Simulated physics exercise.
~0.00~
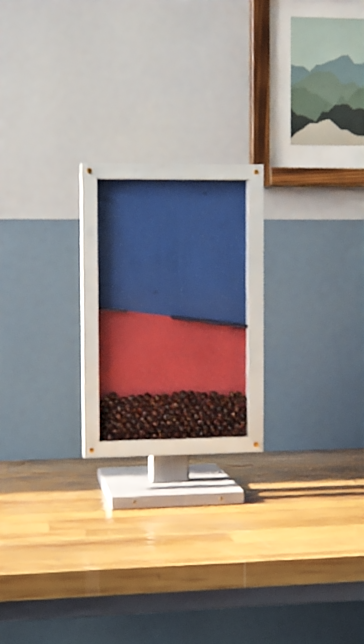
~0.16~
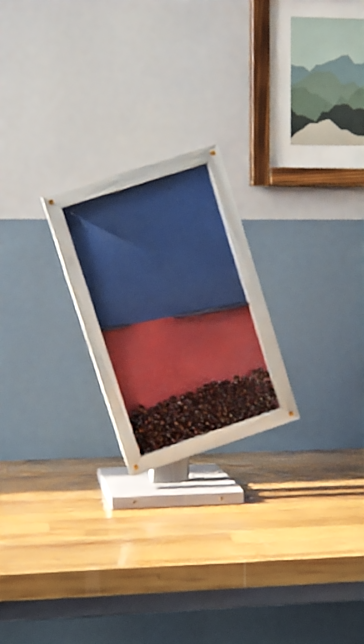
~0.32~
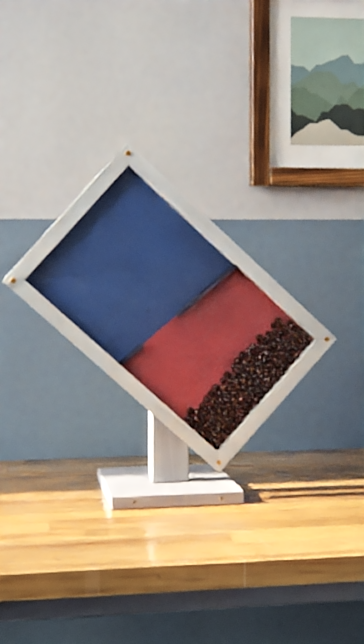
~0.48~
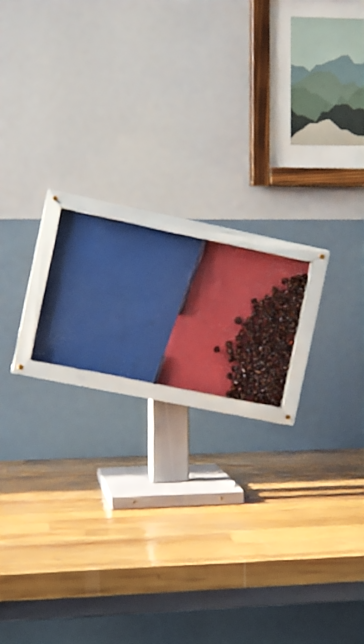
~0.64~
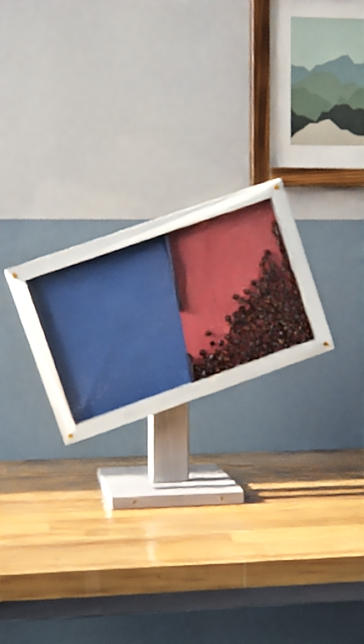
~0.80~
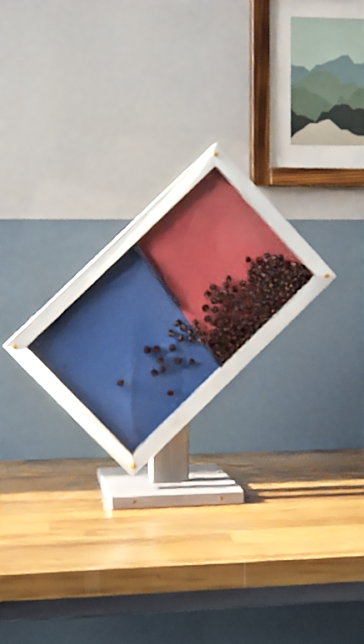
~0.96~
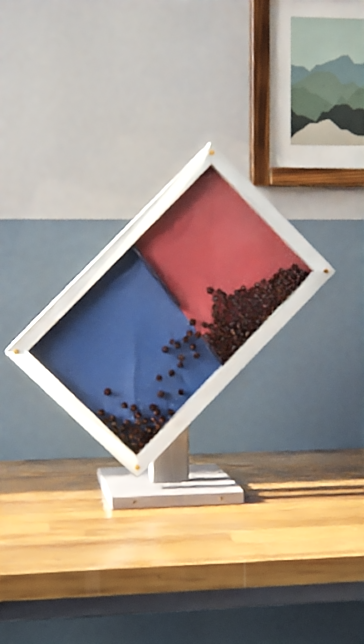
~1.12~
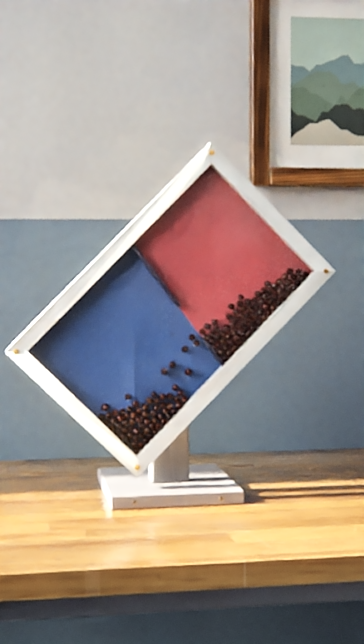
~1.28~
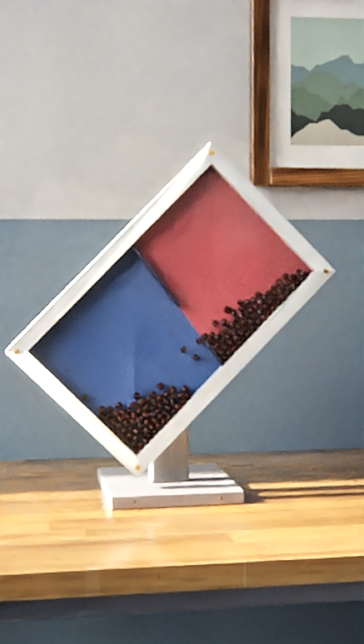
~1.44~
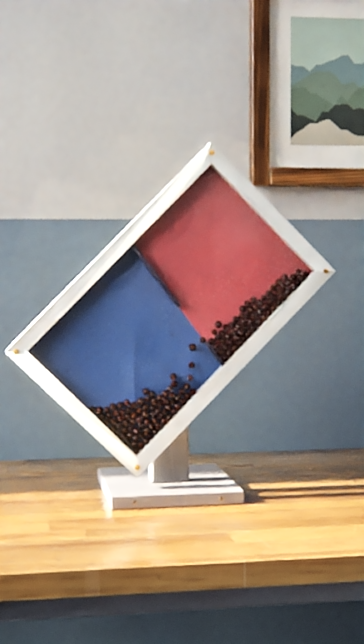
On a wooden table, a framed case tips anticlockwise and dark beads settle in both coloured chambers.
